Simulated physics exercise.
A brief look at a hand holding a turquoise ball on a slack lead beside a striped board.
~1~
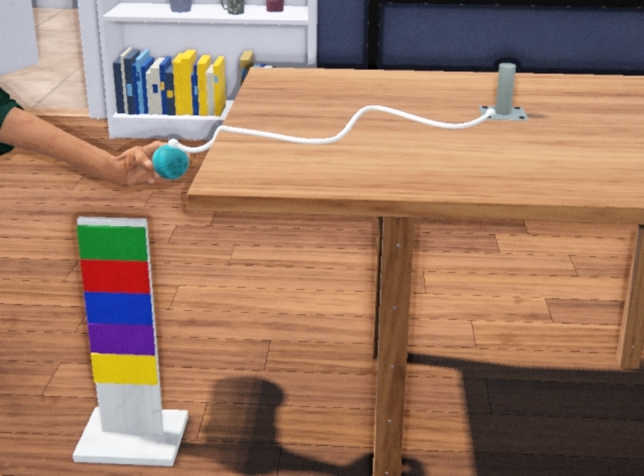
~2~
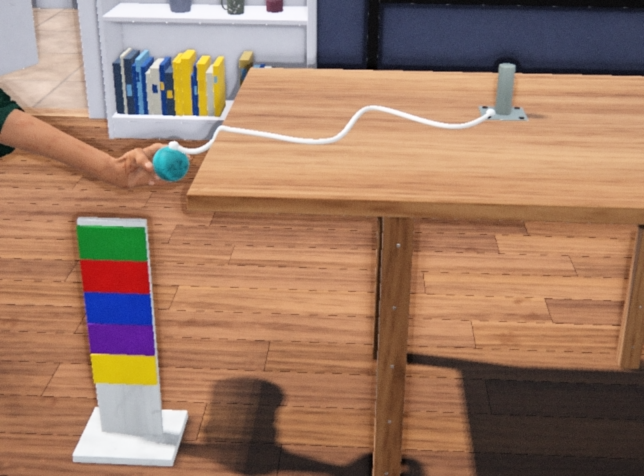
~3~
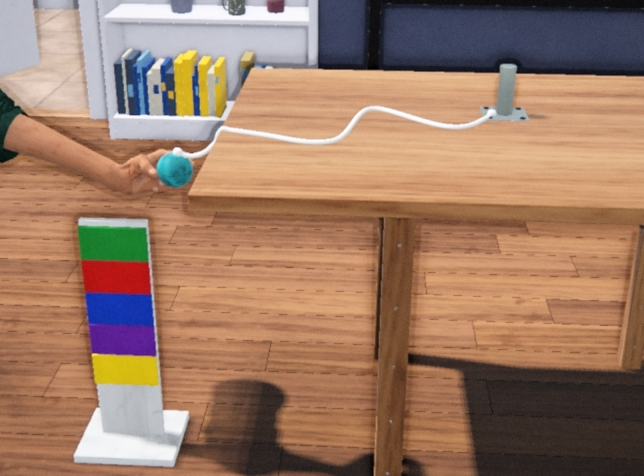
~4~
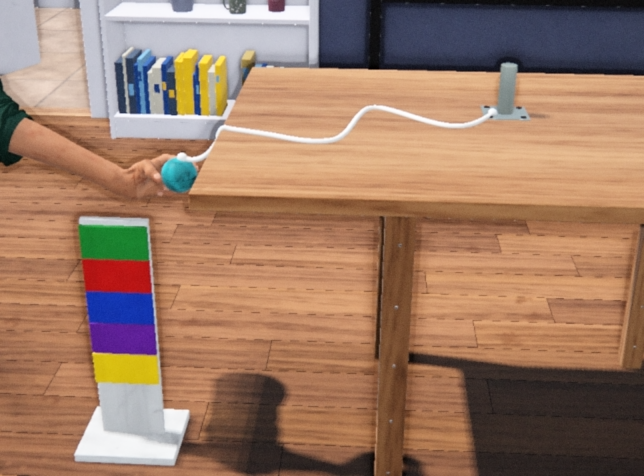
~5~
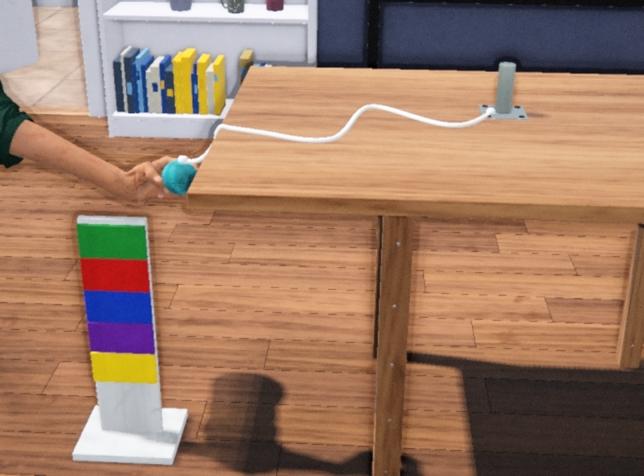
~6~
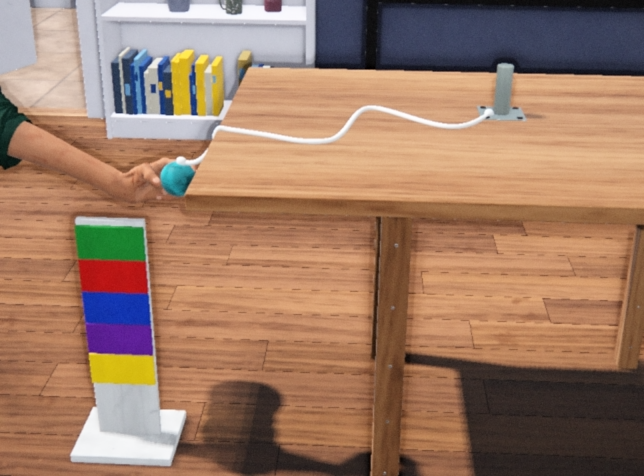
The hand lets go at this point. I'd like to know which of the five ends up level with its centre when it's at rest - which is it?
It's blue.
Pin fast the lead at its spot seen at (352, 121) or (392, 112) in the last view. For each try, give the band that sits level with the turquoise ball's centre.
Going through them one at a time, the answers are green; red.
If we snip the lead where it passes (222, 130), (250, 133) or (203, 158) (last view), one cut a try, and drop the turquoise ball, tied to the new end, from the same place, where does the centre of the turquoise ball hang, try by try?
One spot per try: (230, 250), (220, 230), and (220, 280).
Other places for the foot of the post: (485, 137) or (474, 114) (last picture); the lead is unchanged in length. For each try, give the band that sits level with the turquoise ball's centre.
For the first it would be purple, for the second purple.
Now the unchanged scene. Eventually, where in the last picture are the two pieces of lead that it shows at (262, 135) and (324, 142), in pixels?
End positions: About (220, 198) and about (220, 139).
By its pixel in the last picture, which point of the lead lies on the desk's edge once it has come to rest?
Roughly (335, 139).
Soon after, ball near (252, 299); level with blue.
Then, ball near (208, 308); level with blue.
At rest, ball near (223, 306); level with blue. At blue.
